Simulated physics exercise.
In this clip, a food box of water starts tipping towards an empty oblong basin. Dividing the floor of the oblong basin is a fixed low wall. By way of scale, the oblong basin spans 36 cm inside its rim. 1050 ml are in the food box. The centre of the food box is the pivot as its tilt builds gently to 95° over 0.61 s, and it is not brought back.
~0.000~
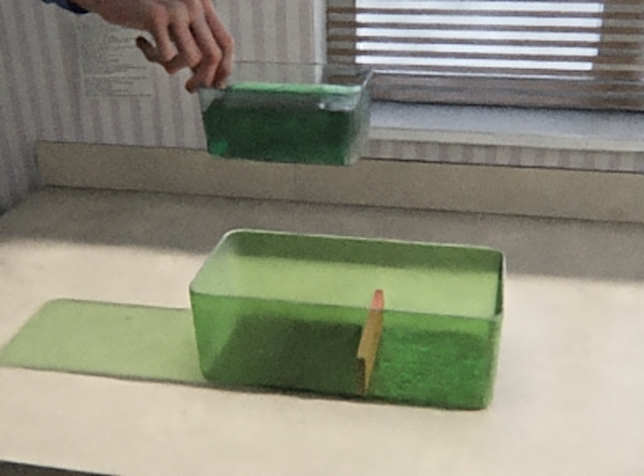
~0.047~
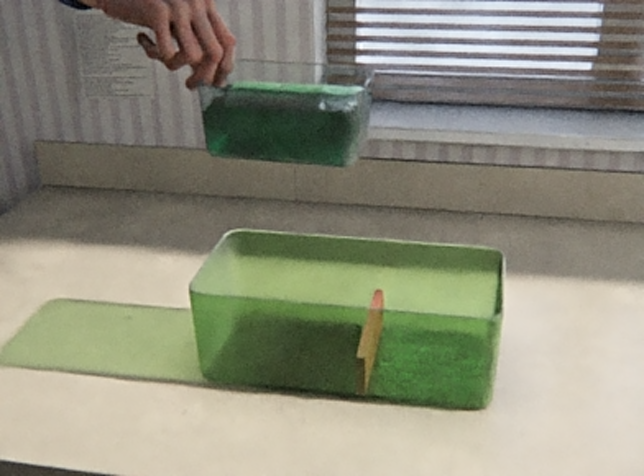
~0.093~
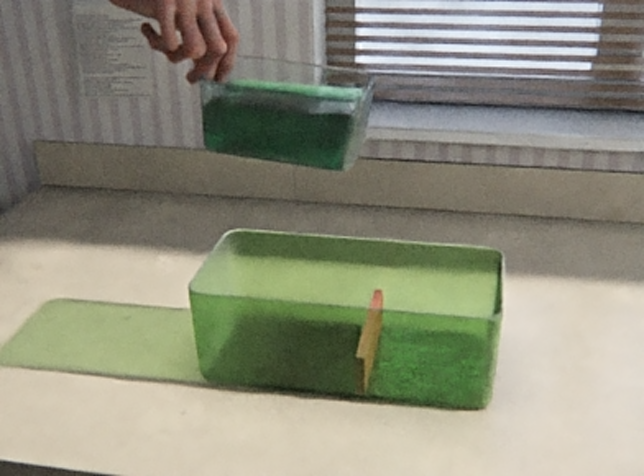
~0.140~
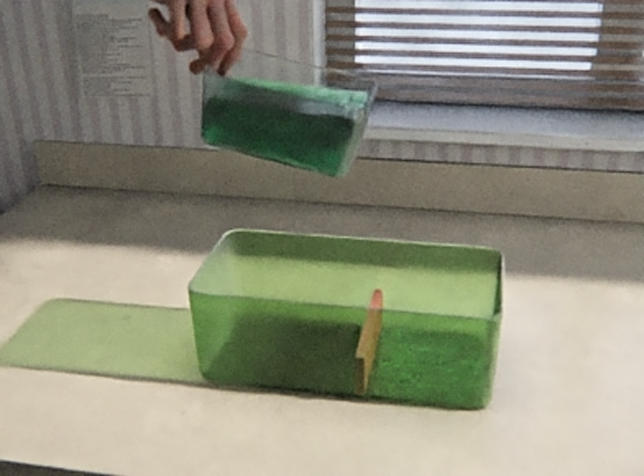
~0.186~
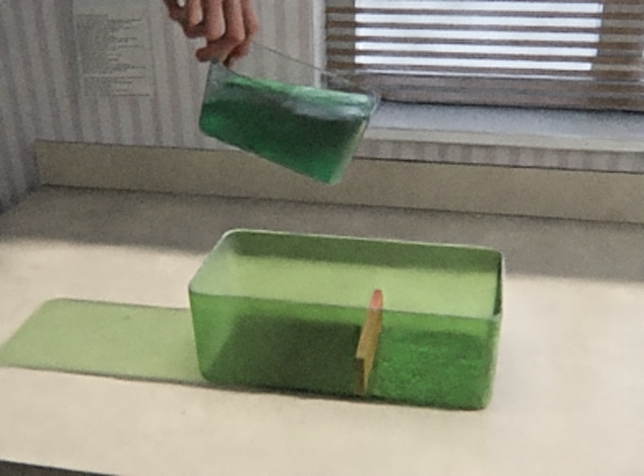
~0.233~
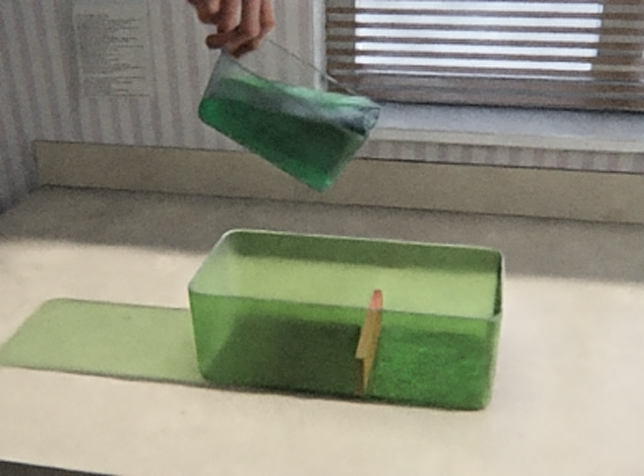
A clear food box of green water, held by a hand above an oblong green basin on a counter, hung level at first, then tilted steadily down to the right as the hand rose.
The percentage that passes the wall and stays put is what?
It is about 74 per cent.
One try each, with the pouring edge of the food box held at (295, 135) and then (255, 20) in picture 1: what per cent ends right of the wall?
Around 10 per cent first, around 5 per cent next.
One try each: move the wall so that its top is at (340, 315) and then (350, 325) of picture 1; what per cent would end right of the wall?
85 then 80 %.
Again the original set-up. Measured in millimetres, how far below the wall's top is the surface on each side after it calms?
I'd say some 48 mm on the left and some 22 mm on the right.
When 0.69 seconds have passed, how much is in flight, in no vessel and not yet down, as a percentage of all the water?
Close to 14 per cent.
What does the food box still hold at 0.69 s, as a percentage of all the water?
Roughly 6 percent remains.
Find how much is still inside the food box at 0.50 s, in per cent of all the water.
26 %.
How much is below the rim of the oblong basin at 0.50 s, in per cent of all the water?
Near 16 in a hundred.
By 0.50 s the tilt is 87° and 26 per cent is still to pour, 0 is left of the wall and 15 right of it.
By 0.69 s the tilt is 95° and 6 per cent is still to pour, 3 is left of the wall and 74 right of it.
By 0.89 s the tilt is 95° and 2 per cent is still to pour, 12 is left of the wall and 74 right of it.
By 1.11 s the tilt is 95° and 1 per cent is still to pour, 16 is left of the wall and 74 right of it.
At rest 18 per cent lies left of the wall, 74 right of it and 8 outside.
